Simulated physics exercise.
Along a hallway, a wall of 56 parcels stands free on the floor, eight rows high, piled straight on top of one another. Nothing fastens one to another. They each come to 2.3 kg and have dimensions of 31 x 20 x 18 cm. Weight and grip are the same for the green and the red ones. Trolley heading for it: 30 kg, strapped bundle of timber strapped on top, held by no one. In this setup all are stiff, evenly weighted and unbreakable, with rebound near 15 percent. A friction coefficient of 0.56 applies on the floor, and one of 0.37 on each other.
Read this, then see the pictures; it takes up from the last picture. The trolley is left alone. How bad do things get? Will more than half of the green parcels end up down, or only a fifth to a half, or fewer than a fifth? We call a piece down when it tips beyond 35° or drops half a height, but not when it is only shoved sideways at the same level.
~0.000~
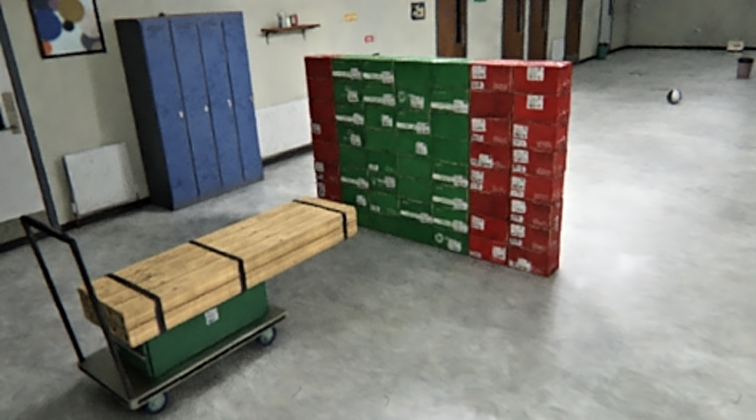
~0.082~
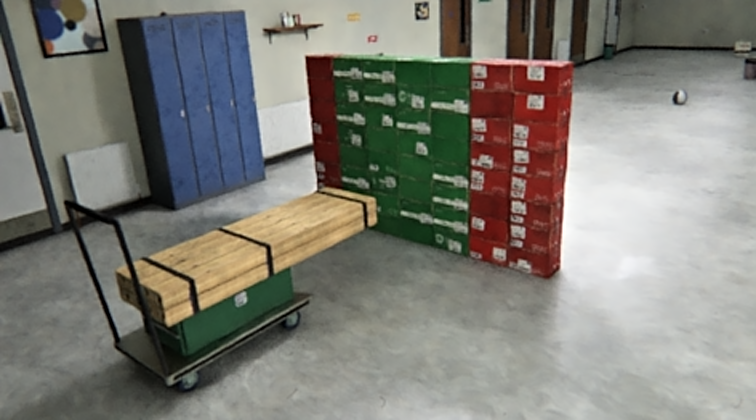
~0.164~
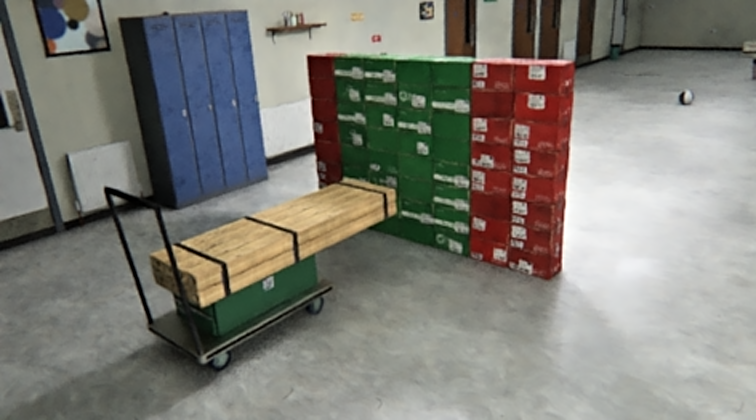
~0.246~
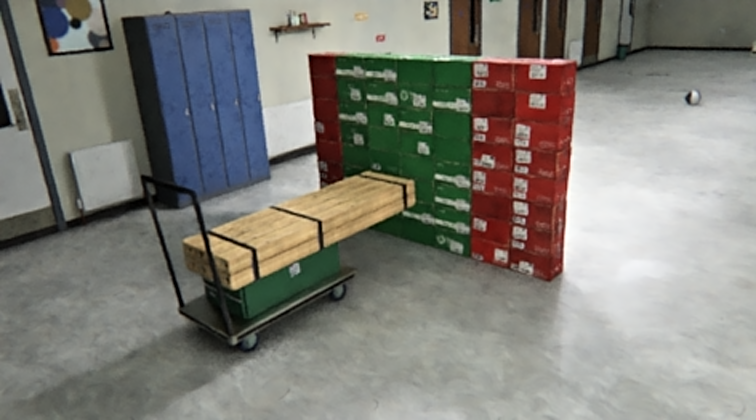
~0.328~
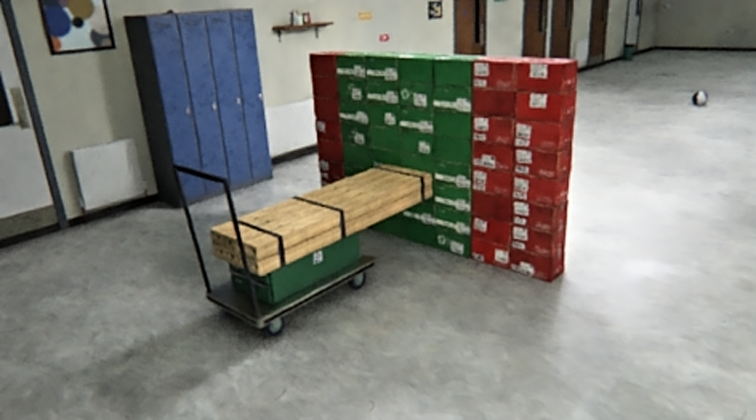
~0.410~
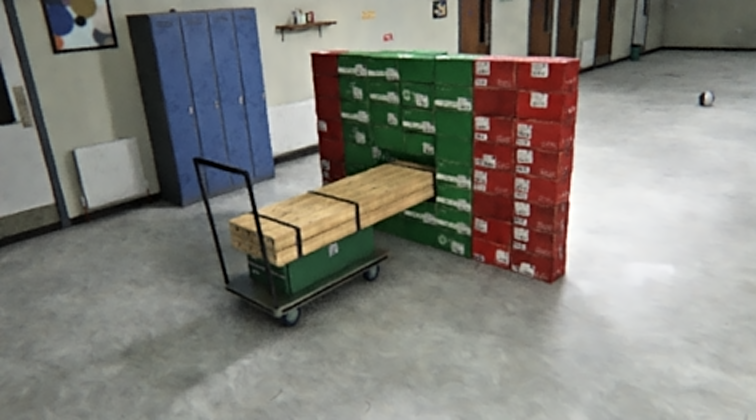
A fifth to a half of them.
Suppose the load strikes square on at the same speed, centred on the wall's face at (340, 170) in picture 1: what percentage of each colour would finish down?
The red ones would be 20 per cent down and the green ones 20 per cent.
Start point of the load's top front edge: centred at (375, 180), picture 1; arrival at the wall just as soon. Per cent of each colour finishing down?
You'd end up with red at 0 per cent down and green at 40 per cent.
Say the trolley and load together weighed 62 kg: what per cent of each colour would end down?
In that case red comes to 0 and green to 40 percent.
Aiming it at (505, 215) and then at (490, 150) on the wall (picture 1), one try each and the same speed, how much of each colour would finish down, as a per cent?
For red it's 60 then 30 per cent, for green 0 then 10 per cent.
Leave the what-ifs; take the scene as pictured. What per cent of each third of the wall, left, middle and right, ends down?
From the left: 0, then 50, then 0 percent.
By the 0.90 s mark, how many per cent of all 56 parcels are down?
By then, 20 per cent.
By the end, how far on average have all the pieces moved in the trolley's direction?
Roughly 15 cm.
Around 0.50 s, load 32 cm past the wall's line, still rolling; none of the 32 green parcels down (0 of 56 in all colours); top green parcel unmoved.
Around 0.68 s, load 57 cm past the wall's line, still rolling; 12 of the 32 green parcels down (12 of 56 in all colours); top green parcel unmoved.
Around 0.90 s, load 79 cm past the wall's line, still rolling; 12 of the 32 green parcels down (12 of 56 in all colours); top green parcel unmoved.
Around 1.26 s, load 83 cm past the wall's line, still rolling; 12 of the 32 green parcels down (12 of 56 in all colours); top green parcel unmoved.
Finally (2.6 s), load 82 cm past the wall's line, stopped; 12 of the 32 green parcels down (12 of 56 in all colours); top green parcel unmoved; top red parcel unmoved. That is 38 per cent. Seen by the last camera, middles, top green parcel near (360, 64), top red parcel near (332, 63).
